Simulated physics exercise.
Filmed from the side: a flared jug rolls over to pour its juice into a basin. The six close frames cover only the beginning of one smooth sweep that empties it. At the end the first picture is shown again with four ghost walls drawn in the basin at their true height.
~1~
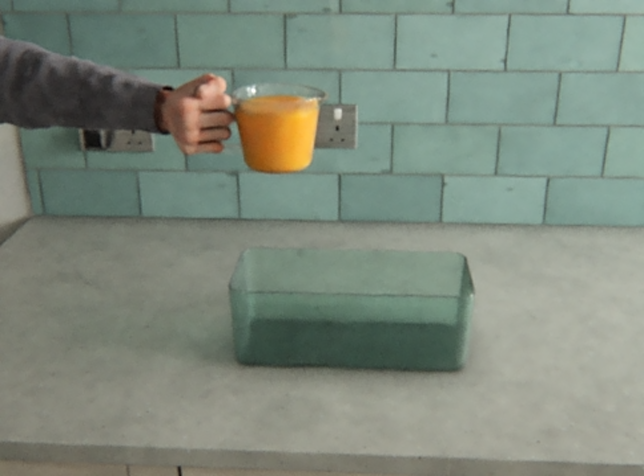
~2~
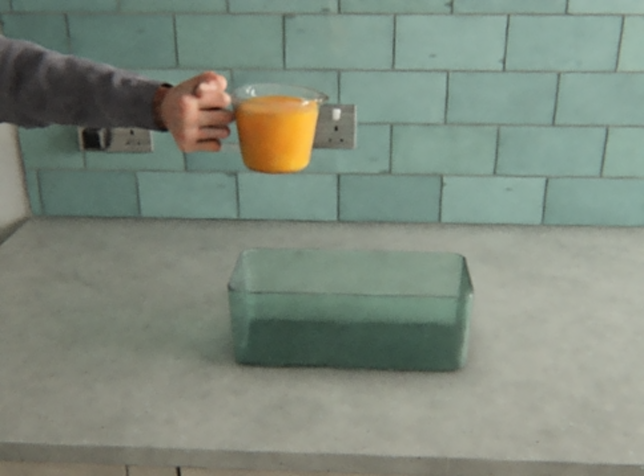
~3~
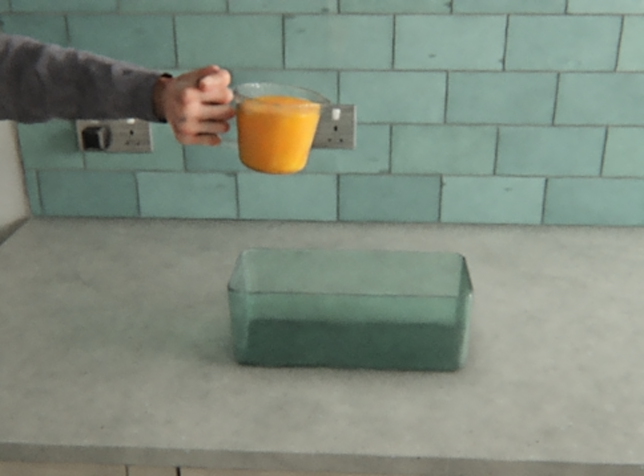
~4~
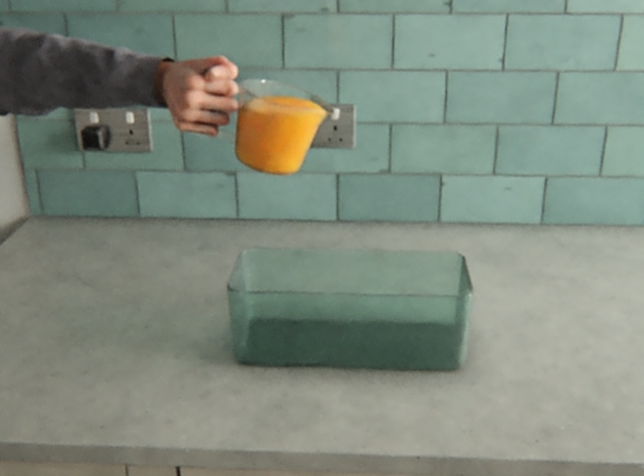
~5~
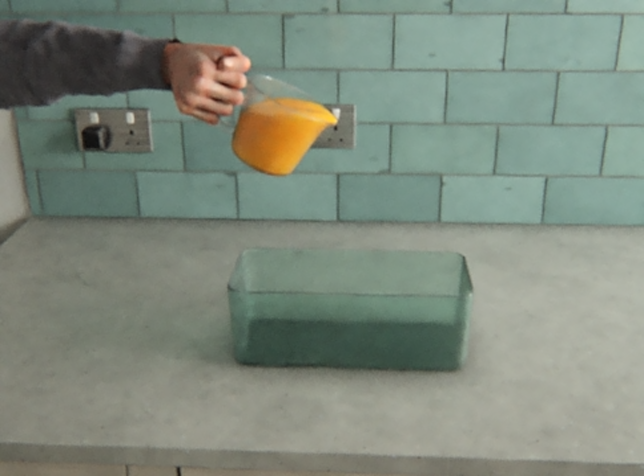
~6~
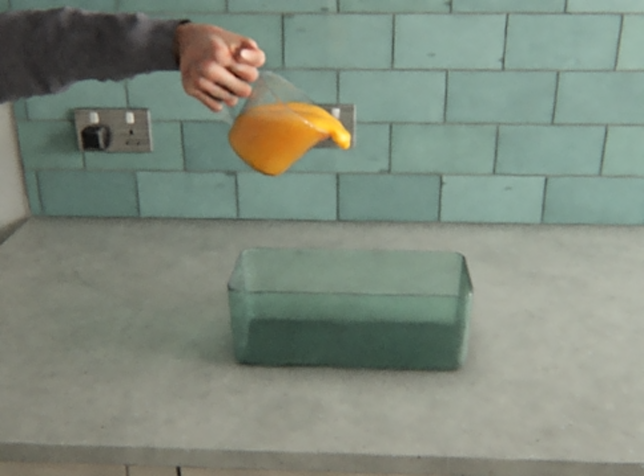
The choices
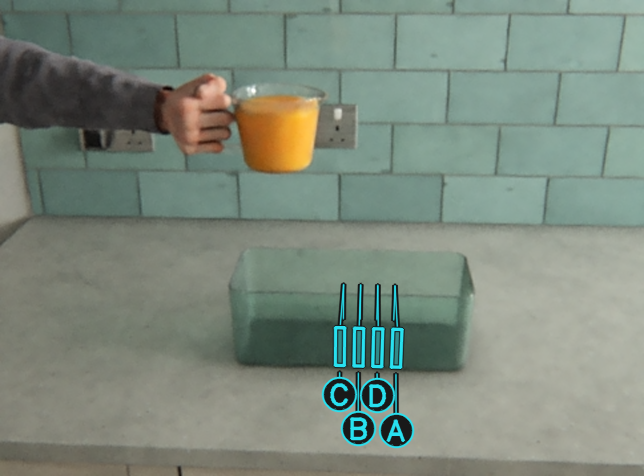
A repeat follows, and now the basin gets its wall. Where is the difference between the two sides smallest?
The best place is D.
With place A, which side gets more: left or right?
The left one.
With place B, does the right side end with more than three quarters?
Yes.
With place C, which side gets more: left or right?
More ends on the right.
In cyan, A at (395, 374); B at (358, 372); C at (339, 372); D at (377, 373).
With A, about 84 % ends left of the wall and 10 % right of it; 6 % is lost outside.
With B, about 14 % ends left of the wall and 83 % right of it; 3 % is lost outside.
With C, about 4 % ends left of the wall and 93 % right of it; 4 % is lost outside.
With D, about 51 % ends left of the wall and 47 % right of it.
